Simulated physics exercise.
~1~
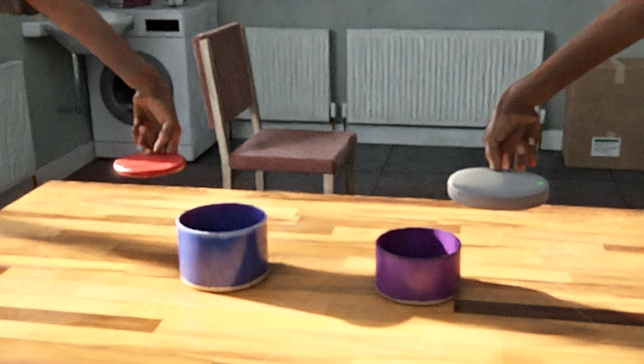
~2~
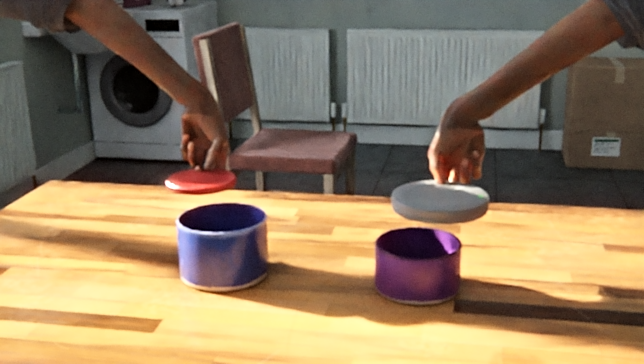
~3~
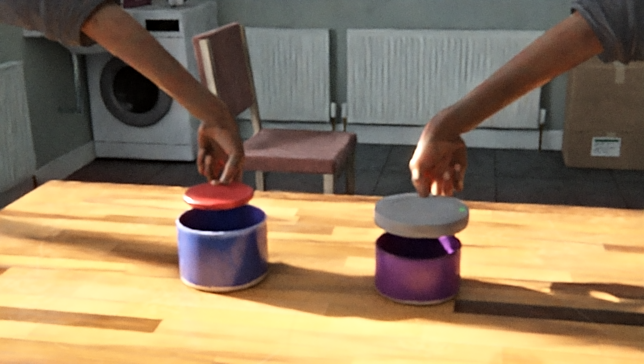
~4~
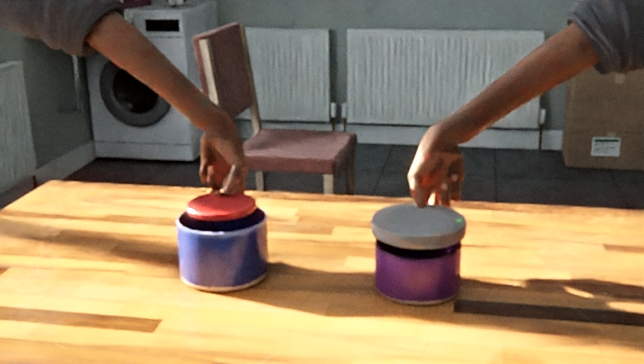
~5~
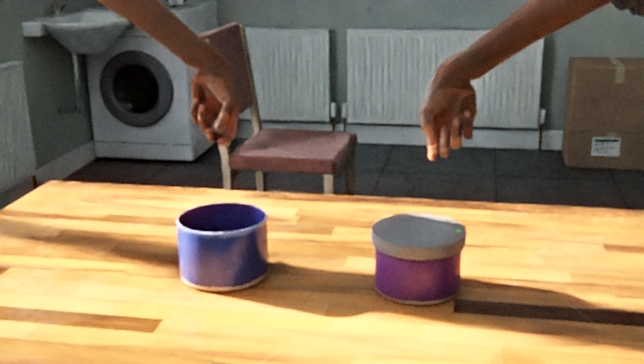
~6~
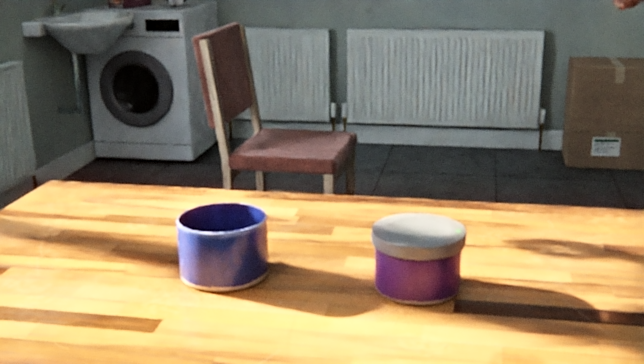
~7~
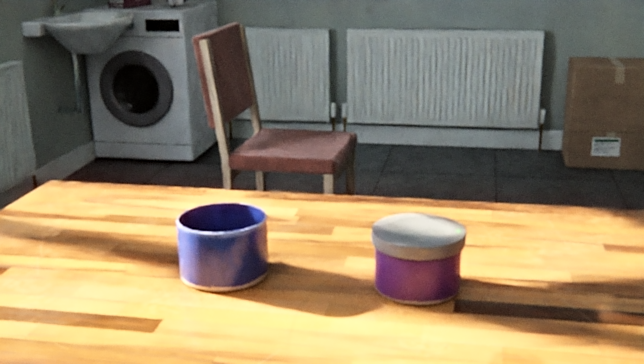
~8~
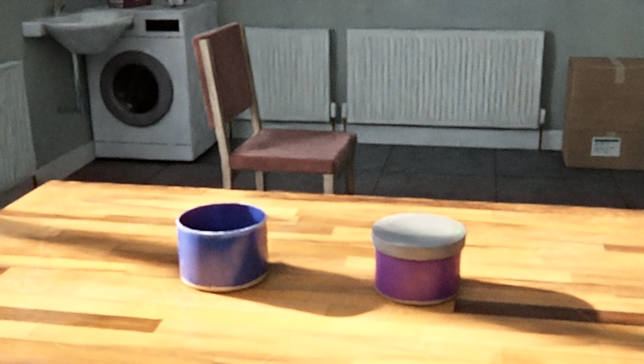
On a wooden table, two hands release lids; the red drops inside, the grey covers its container.
